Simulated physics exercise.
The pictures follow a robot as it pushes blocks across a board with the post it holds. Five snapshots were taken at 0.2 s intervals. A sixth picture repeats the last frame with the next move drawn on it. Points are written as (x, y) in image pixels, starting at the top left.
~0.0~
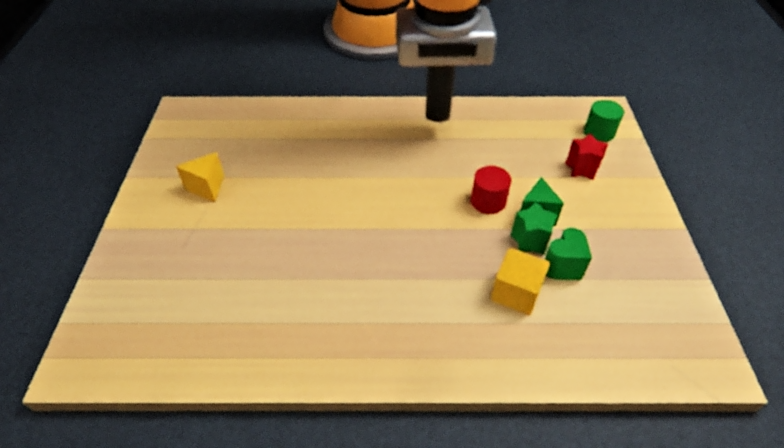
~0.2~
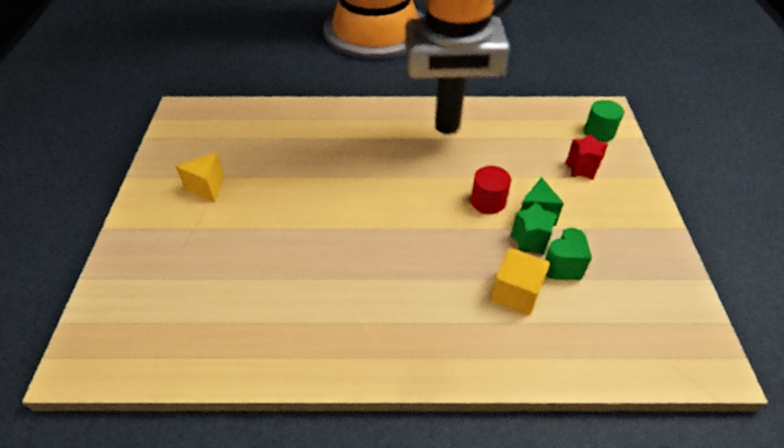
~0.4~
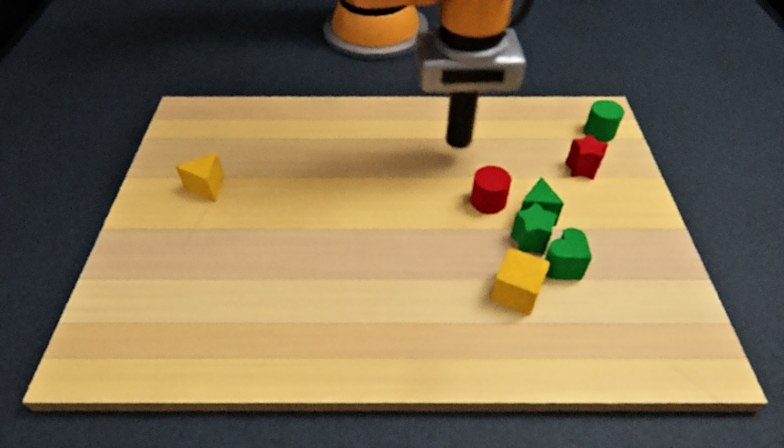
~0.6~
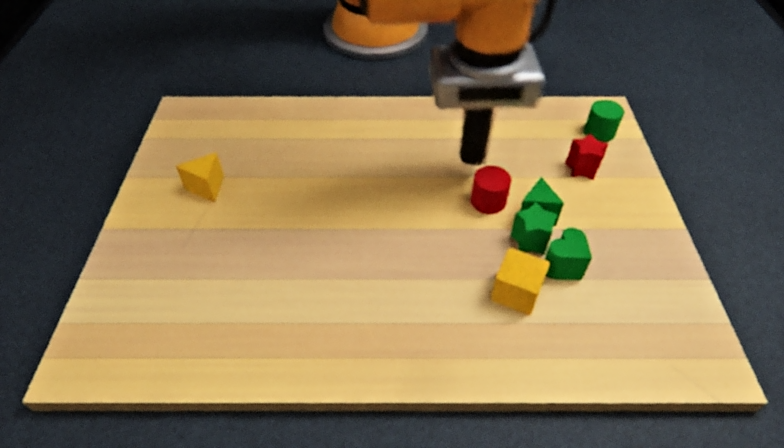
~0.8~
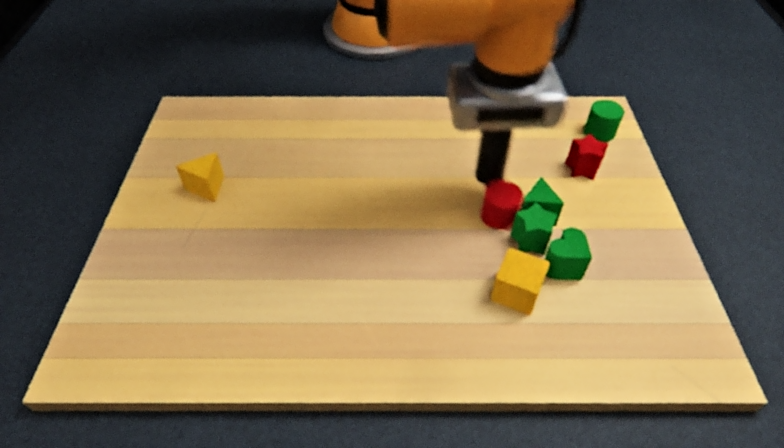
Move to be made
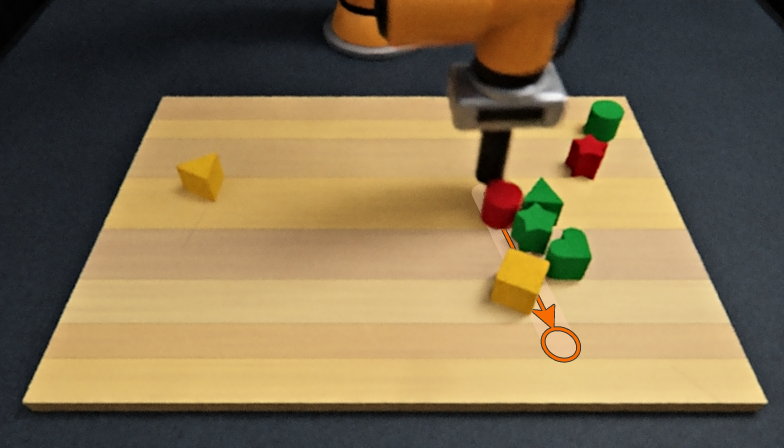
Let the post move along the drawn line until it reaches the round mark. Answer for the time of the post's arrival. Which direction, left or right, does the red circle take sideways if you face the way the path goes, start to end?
Answer: Rightward.
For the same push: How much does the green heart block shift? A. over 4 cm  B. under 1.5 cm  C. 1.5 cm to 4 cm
(C)
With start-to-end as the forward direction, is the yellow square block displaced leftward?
It seems not.
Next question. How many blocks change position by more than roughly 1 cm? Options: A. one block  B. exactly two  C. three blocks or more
C.
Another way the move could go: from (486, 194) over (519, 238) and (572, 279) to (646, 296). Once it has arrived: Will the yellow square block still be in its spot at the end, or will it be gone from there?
It's moved.
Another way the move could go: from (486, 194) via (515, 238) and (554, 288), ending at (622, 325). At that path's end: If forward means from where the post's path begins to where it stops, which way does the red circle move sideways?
It is pushed towards the right-hand side.
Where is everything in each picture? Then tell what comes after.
The first picture shows lower end of the post (438, 115), tops of blocks, red circle (493, 178), yellow square block (523, 270), green star (538, 218), green heart block (572, 244).
The second picture shows post (447, 127), blocks as before.
The third picture shows post (459, 140), blocks as before.
The fourth picture shows post (473, 157), blocks as before.
The fifth picture shows post (489, 176), red circle (504, 193), yellow square block (523, 270), green star (538, 218), green heart block (572, 244).
The drawn path runs from (486, 194) directly to (561, 344).
On the path given first. One third of the way, post (512, 221); red circle (513, 242); yellow square block (524, 278), turned 15° anticlockwise; green star (550, 238), turned 60° anticlockwise; green heart block (586, 250).
Two thirds of the way, post (539, 272); red circle (505, 275); yellow square block (524, 313), turned 55° anticlockwise; green star (575, 271), turned 120° anticlockwise; green heart block (602, 255), turned 50° anticlockwise.
At the end, post (568, 329); red circle (505, 275); yellow square block (522, 317), turned 45° anticlockwise; green star (585, 284), turned 155° anticlockwise; green heart block (602, 255), turned 50° anticlockwise.
